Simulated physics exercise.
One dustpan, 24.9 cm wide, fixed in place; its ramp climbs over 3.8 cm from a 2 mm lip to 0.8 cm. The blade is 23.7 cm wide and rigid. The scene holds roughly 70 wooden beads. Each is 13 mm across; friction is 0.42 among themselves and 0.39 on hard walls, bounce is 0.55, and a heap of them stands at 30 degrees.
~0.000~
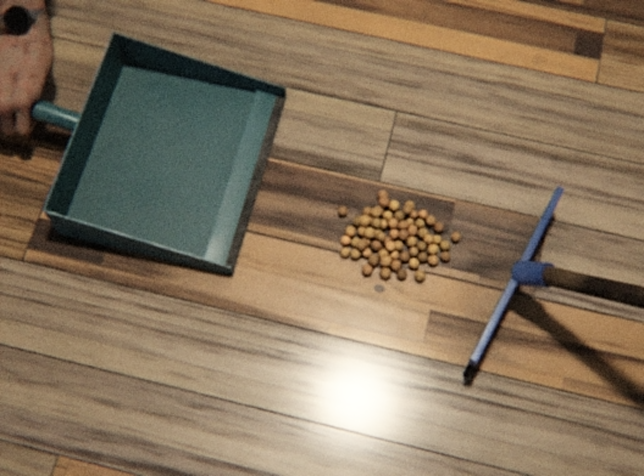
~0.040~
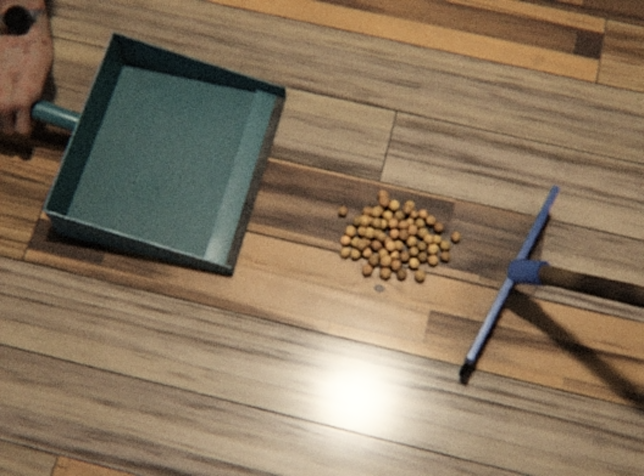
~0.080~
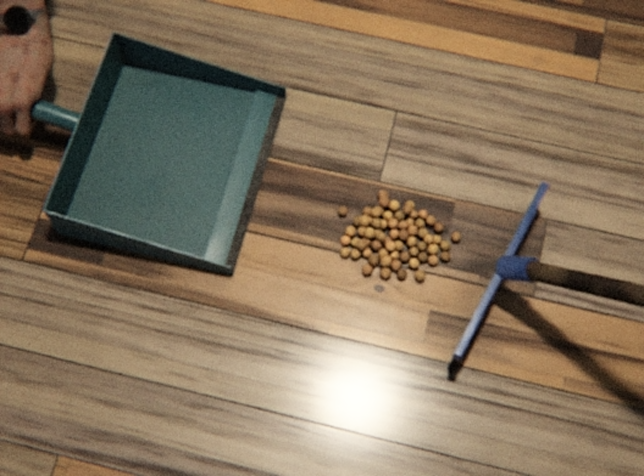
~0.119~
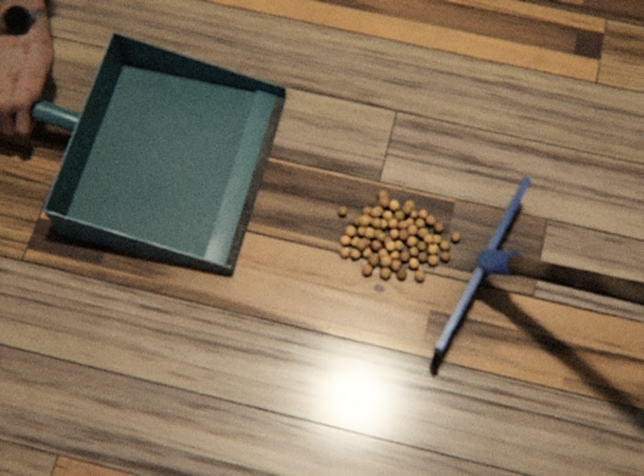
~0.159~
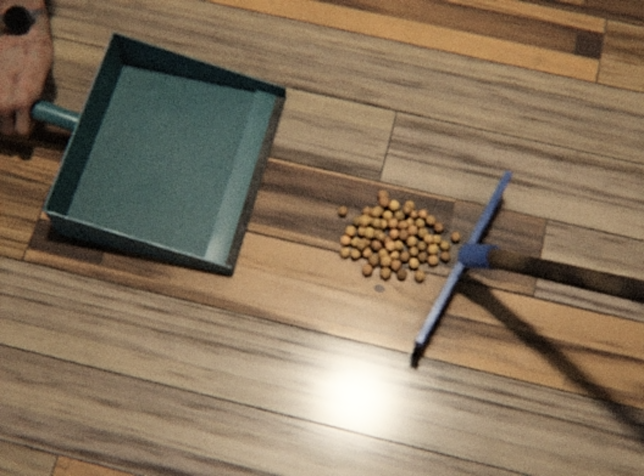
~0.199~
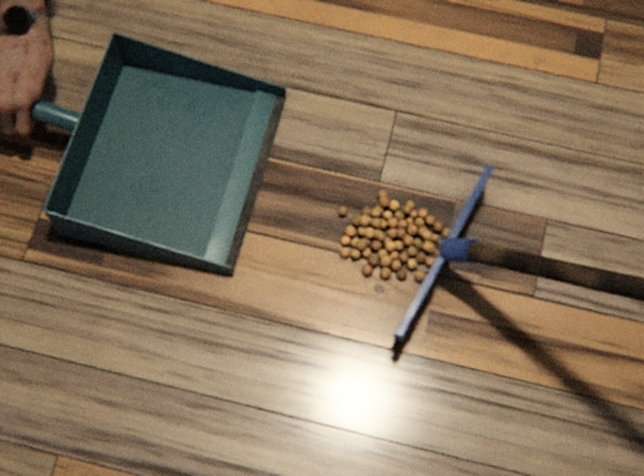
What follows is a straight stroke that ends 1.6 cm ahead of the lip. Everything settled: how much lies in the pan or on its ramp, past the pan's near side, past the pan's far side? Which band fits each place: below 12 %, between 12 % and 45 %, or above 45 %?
Bands: Pan between 12 % and 45 %; near side below 12 %; far side below 12 %.
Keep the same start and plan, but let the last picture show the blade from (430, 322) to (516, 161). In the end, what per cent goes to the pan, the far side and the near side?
Per cent by place - pan 20, far side 10, near side 5.
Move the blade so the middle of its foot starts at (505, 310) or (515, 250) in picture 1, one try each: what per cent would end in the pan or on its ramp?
Close to 15 in a hundred, then close to 25 in a hundred.
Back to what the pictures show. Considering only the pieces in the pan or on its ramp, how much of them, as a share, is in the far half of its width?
About 40 %.
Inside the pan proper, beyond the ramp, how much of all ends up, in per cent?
About 0 %.
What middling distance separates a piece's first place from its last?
Median: Approx. 18 cm.
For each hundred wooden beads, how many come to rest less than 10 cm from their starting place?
About 0 %.
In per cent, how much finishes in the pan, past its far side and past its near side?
In per cent: Pan 20; near side 0; far side 5.
Then, at 0.37 s, middle of the blade 14 cm from the lip; 0 % over the lip, far side 0 %, near side 0 %.
Then, at 0.49 s, middle of the blade 7 cm from the lip; 0 % over the lip, far side 0 %, near side 0 %.
After 0.73 s, middle of the blade 5 cm from the lip; 25 % over the lip, far side 5 %, near side 0 %.
By 1.4 s all is still; pan 20 %, near side 0 %, far side 5 %, in front of the lip or behind the blade 75 %.
